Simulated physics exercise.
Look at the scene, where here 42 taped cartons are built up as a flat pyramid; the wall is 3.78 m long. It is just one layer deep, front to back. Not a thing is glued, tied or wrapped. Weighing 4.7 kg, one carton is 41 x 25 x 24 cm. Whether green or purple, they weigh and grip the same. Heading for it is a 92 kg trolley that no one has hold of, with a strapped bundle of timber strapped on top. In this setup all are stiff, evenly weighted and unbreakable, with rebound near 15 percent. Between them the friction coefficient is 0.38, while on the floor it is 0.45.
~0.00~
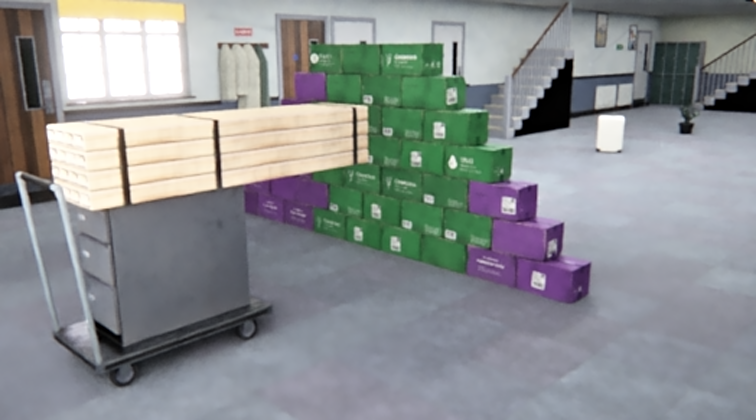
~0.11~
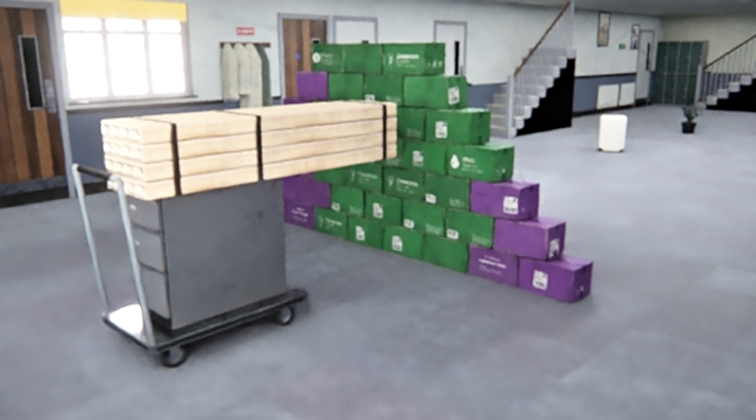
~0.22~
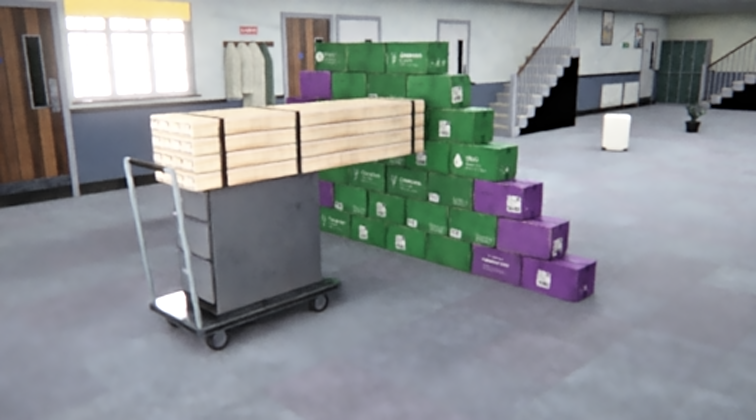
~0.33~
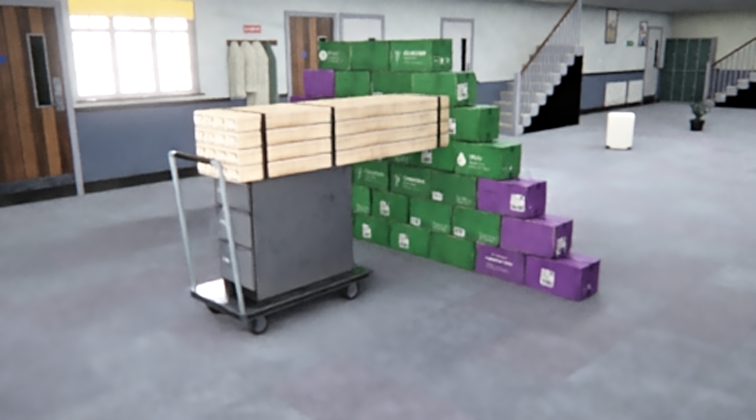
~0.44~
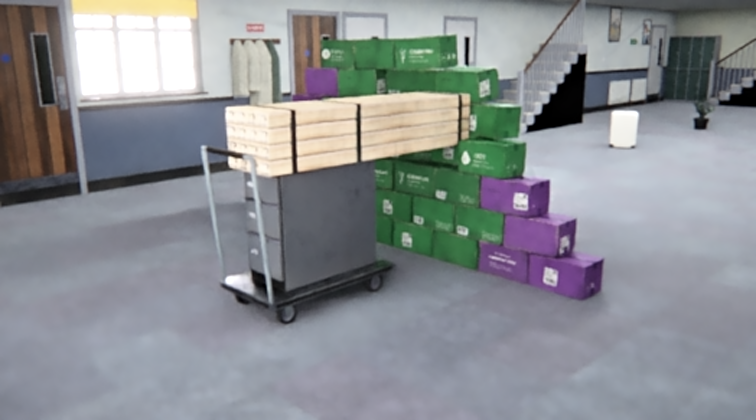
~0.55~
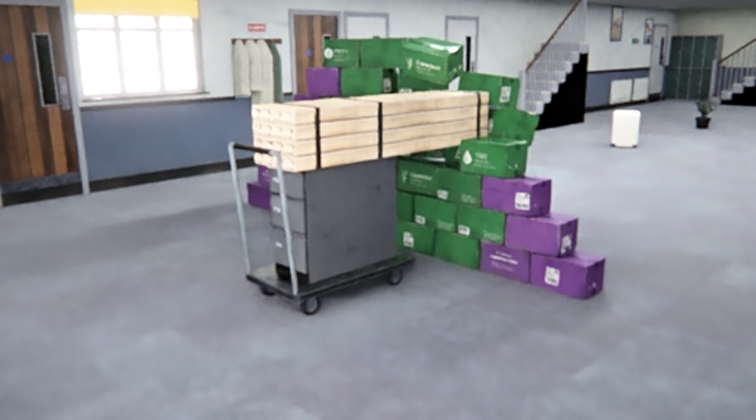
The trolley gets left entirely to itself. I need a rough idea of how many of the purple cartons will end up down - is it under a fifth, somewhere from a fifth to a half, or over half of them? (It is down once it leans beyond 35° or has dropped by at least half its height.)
Short of one fifth.
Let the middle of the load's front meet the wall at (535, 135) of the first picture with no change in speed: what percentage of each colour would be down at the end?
Then purple ends 10 per cent down and green 0 per cent.
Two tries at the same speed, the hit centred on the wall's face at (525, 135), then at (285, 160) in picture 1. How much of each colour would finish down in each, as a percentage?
First try then second: Purple 0 and 30, green 0 and 0 per cent.
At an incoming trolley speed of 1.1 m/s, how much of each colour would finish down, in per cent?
Share down, in per cent: Purple 0, green 50.
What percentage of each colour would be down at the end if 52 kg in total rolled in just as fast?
In that case purple comes to 0 and green to 50 percent.
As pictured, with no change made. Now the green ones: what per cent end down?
Green 50 per cent.
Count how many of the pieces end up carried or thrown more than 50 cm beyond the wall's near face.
Around 12, give or take.
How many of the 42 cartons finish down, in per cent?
I'd put it at roughly 30 per cent of them.
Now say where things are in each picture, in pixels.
In the first frame (each place is the centre of the face we see best; the camera pans a little), load (361, 124) 72 cm short of the wall; top purple carton (309, 87); top green carton (325, 59); all as stacked.
In the second frame, load (391, 120) 46 cm short of the wall; top purple carton (311, 86).
In the third frame, load (419, 116) 21 cm short of the wall; top purple carton (315, 85).
In the fourth frame, load (444, 112) 27 mm into the wall's line; top purple carton (318, 84); 4 have shifted.
In the fifth frame, load (465, 109) 21 cm into the wall's line; top purple carton (321, 82); steepest lean 6°, the carton at (456, 87); 8 have shifted.
In the sixth frame, load (484, 107) 38 cm into the wall's line; top purple carton (322, 82); top green carton (340, 53); 11 have shifted.
By 0.94 s, load 92 cm past the wall's line, still rolling; none of the 16 purple cartons down (5 of 42 in all colours); top purple carton unmoved; top green carton tilted 22°.
By 1.42 s, load 1.14 m past the wall's line, still rolling; none of the 16 purple cartons down (12 of 42 in all colours); top purple carton unmoved; top green carton tilted 57°, 50 cm lower.
When it is over (3.1 s), load 1.14 m past the wall's line, stopped; none of the 16 purple cartons down (12 of 42 in all colours); top purple carton unmoved; top green carton on its side. That is 0 per cent. In pixels of the last frame, middles, top purple carton near (333, 81), top green carton near (339, 186).
